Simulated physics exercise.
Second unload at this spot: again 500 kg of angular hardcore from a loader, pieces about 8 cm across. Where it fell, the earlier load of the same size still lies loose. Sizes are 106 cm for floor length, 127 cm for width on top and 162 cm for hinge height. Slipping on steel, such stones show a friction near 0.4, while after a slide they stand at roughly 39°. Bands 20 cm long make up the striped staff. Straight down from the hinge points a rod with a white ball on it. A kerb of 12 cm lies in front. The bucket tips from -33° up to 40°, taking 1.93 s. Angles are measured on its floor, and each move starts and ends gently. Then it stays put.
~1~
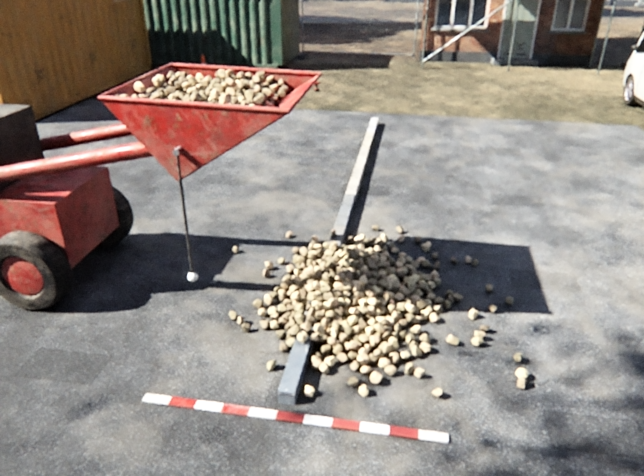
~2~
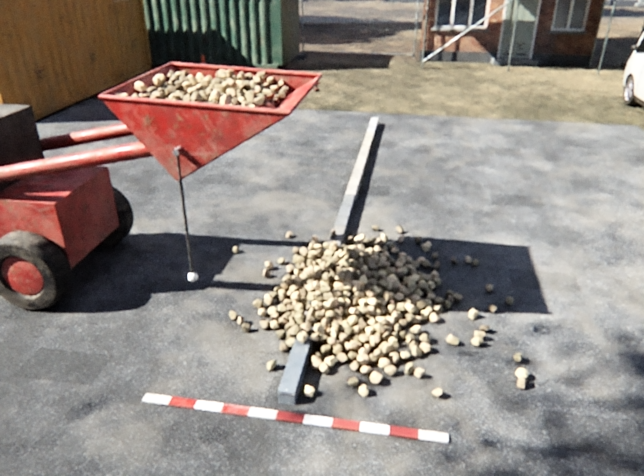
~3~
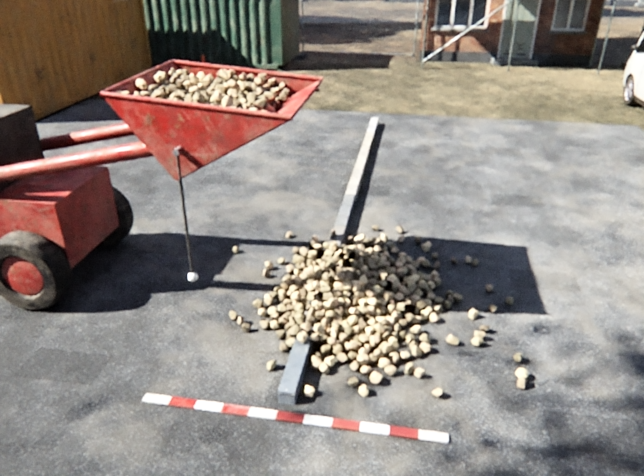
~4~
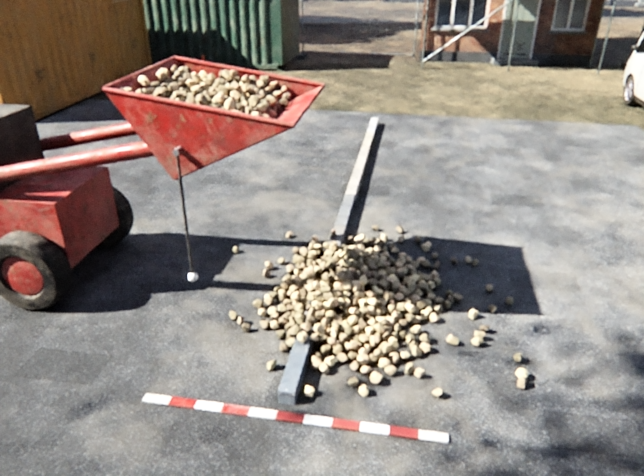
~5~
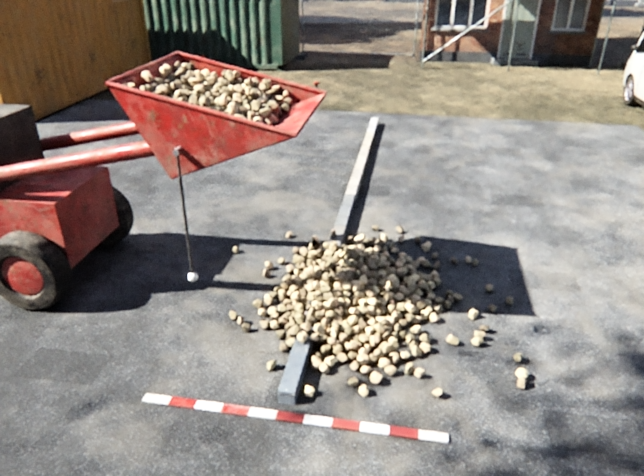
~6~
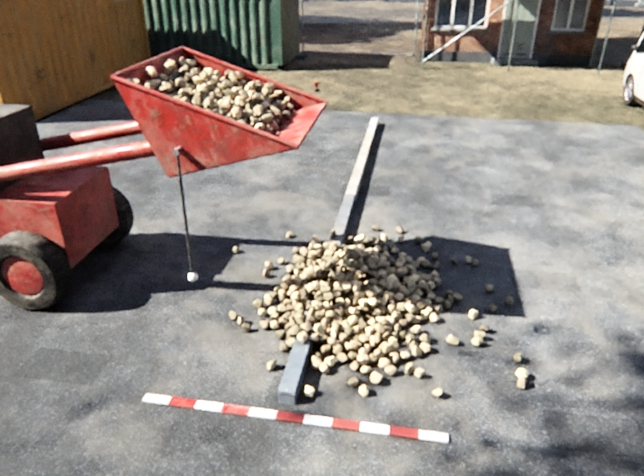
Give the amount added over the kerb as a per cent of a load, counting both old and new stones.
About 53 per cent of a load.
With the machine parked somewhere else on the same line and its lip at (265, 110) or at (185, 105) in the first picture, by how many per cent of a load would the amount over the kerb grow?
The first would add around 30 per cent, the second around 0 per cent.
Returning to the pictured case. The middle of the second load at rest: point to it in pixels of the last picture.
Roughly at pixel (329, 283).
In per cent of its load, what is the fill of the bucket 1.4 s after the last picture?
Estimate: 50 % remaining inside, roughly.
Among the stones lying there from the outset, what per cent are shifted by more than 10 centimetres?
I'd say roughly 5 per cent of them.
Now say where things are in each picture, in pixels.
In the first frame, the bucket is at -33°, its lip at (289, 111); the top of the load is at (213, 80). The earlier load is highest near (338, 272), 30 cm above ground level, 22 % on this side of the kerb, 78 % over the kerb.
In the second frame, the bucket is at -32°, its lip at (290, 113); the top of the load is at (204, 79).
In the third frame, the bucket is at -30°, its lip at (292, 118); the top of the load is at (188, 78).
The fourth frame shows lip at (294, 126), floor tilted -26°, highest stones at (182, 75).
The fifth frame shows lip at (296, 136), floor tilted -22°, highest stones at (180, 71).
In the sixth frame, the bucket is at -16°, its lip at (298, 147); the top of the load is at (182, 68).
Then, 0.9 s after the last picture the floor is at 29°; in per cent of one load, 100 in the bucket, 22 on this side of the kerb, 78 over the kerb; the foremost stones are at (500, 321).
Then, 1.4 s after the last picture the floor is at 40°; in per cent of one load, 48 in the bucket, 68 on this side of the kerb, 84 over the kerb; the foremost stones are at (500, 321).
Then, 1.8 s after the last picture the floor is at 40°; in per cent of one load, 9 in the bucket, 76 on this side of the kerb, 115 over the kerb; the foremost stones are at (500, 321).
Then, 4.6 s after the last picture the floor is at 40°; in per cent of one load, 0 in the bucket, 69 on this side of the kerb, 131 over the kerb; the foremost stones are at (500, 321). Net gain over the kerb, 53.
